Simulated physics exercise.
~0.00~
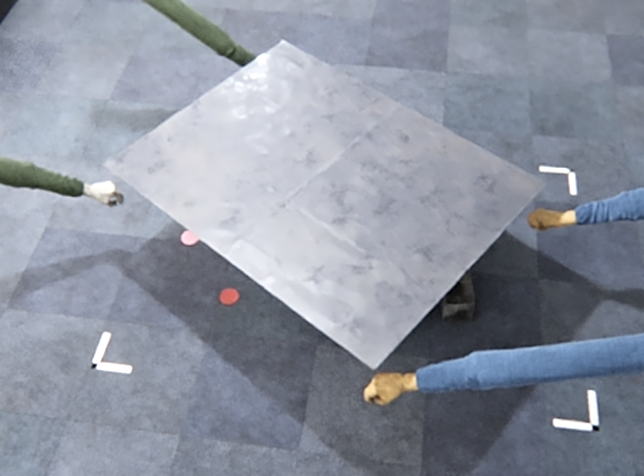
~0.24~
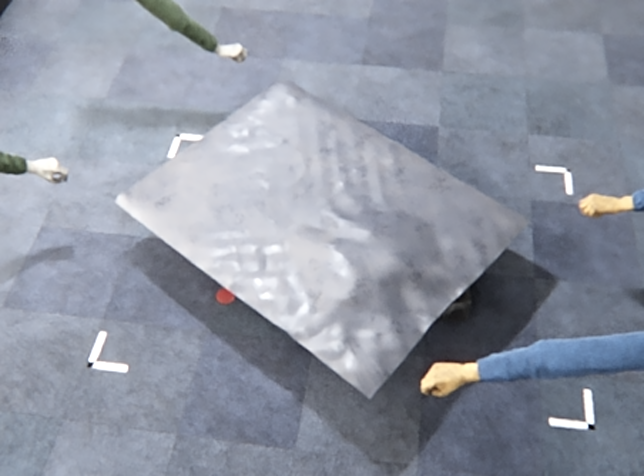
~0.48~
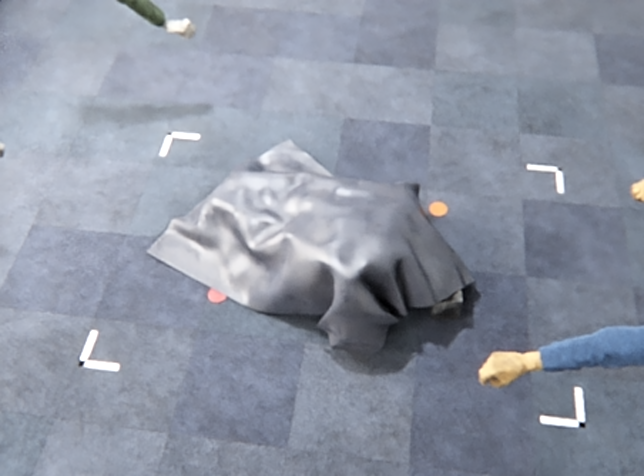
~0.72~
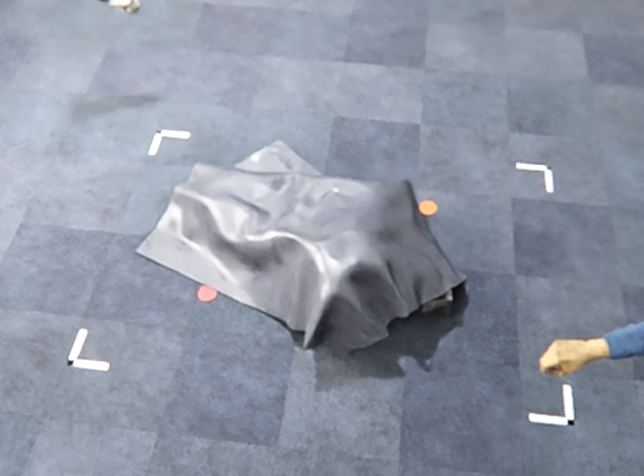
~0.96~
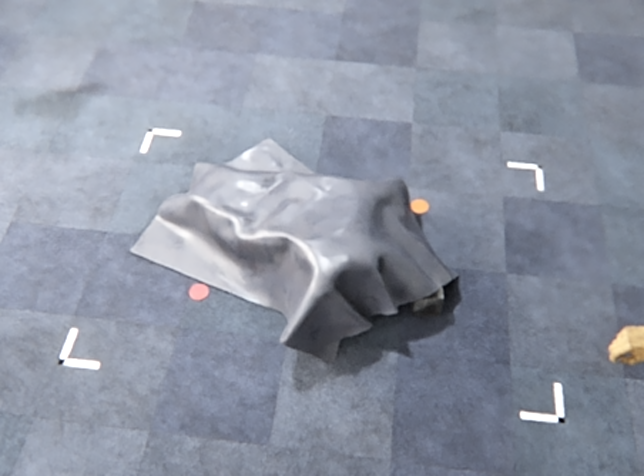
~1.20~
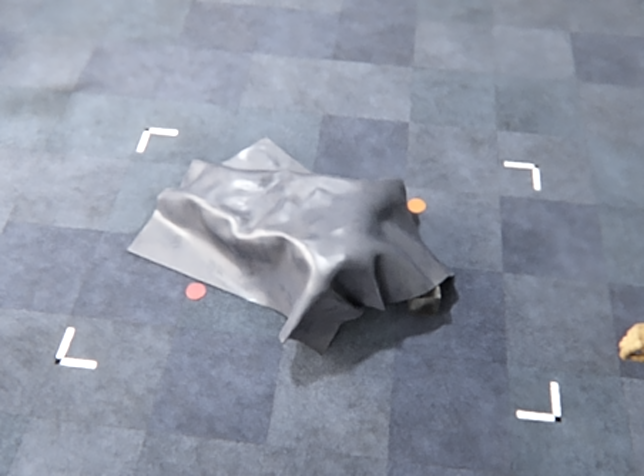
On a hallway floor of dark blue-grey carpet tiles with white corner marks, four hands hold a grey tarp out flat above some small items and a black crate. The hands let go and draw back as the sheet drops, its surface beginning to ripple. It lands draped over the crate and whatever else lies beneath, sinking into folds and peaks. The hands withdraw toward the edges while the tarp's near edge shifts slightly. Finally it rests in a crumpled, raised heap, with the red plate showing at lower left and the orange plate at upper right.
